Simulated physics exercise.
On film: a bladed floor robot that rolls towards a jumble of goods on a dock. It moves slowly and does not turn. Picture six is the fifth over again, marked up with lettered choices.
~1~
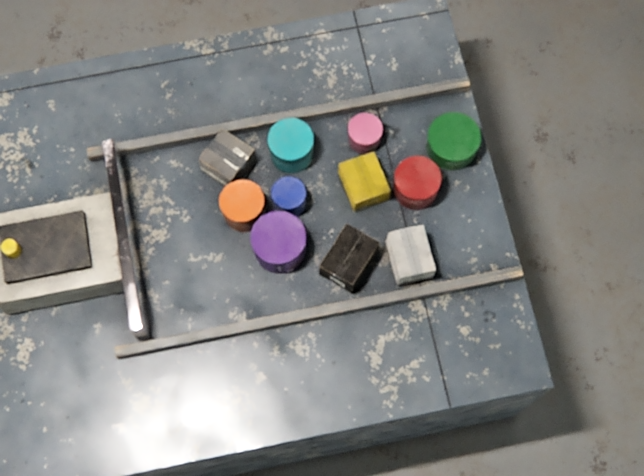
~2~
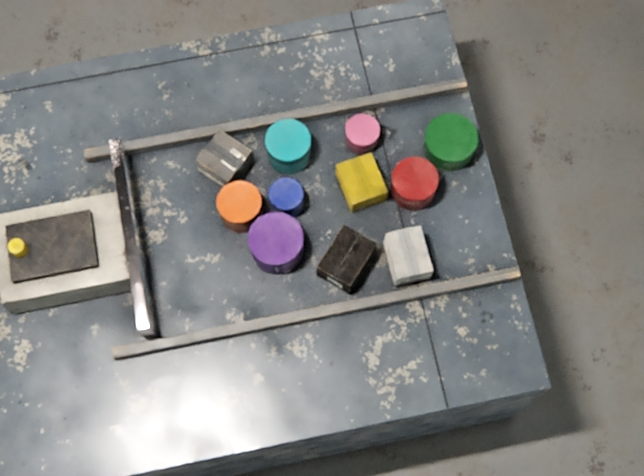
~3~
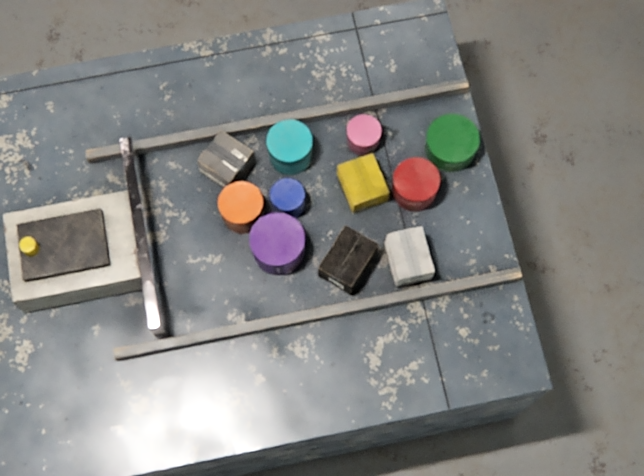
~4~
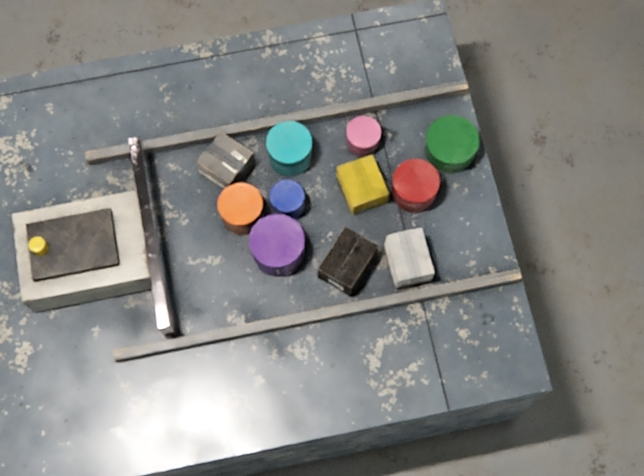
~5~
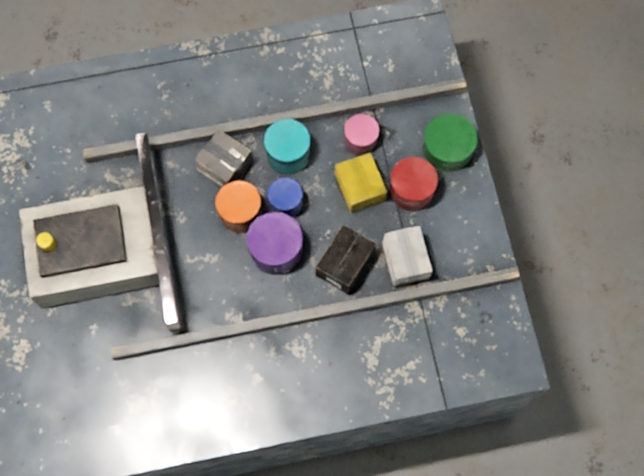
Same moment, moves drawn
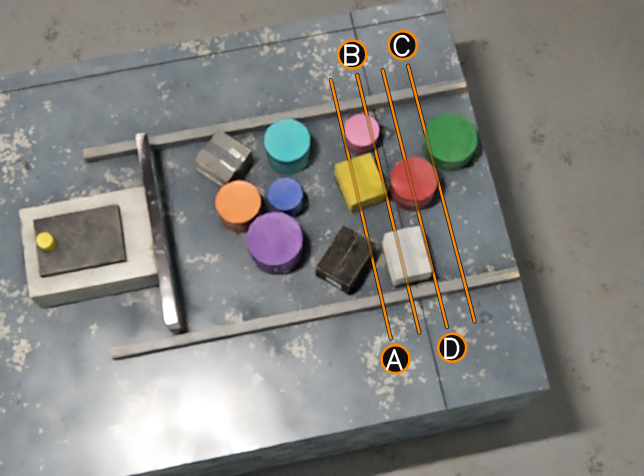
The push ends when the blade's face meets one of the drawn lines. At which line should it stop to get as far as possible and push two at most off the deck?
B.
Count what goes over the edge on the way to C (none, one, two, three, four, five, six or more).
Six or more.
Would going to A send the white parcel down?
By then, no.
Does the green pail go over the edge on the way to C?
Yes.
On the marked copy, A at (359, 204); B at (387, 198); C at (440, 188); D at (413, 193).
With B. Early on, robot (170, 223); turquoise pail (311, 140); grey parcel (265, 156).
Further on, robot (253, 207); green pail (456, 138); red pail (459, 186).
At the end, robot (317, 194); white parcel over the edge; green pail over the edge; two fallen.
As for the rest, A is within the limit but short; C drops seven; D drops four.
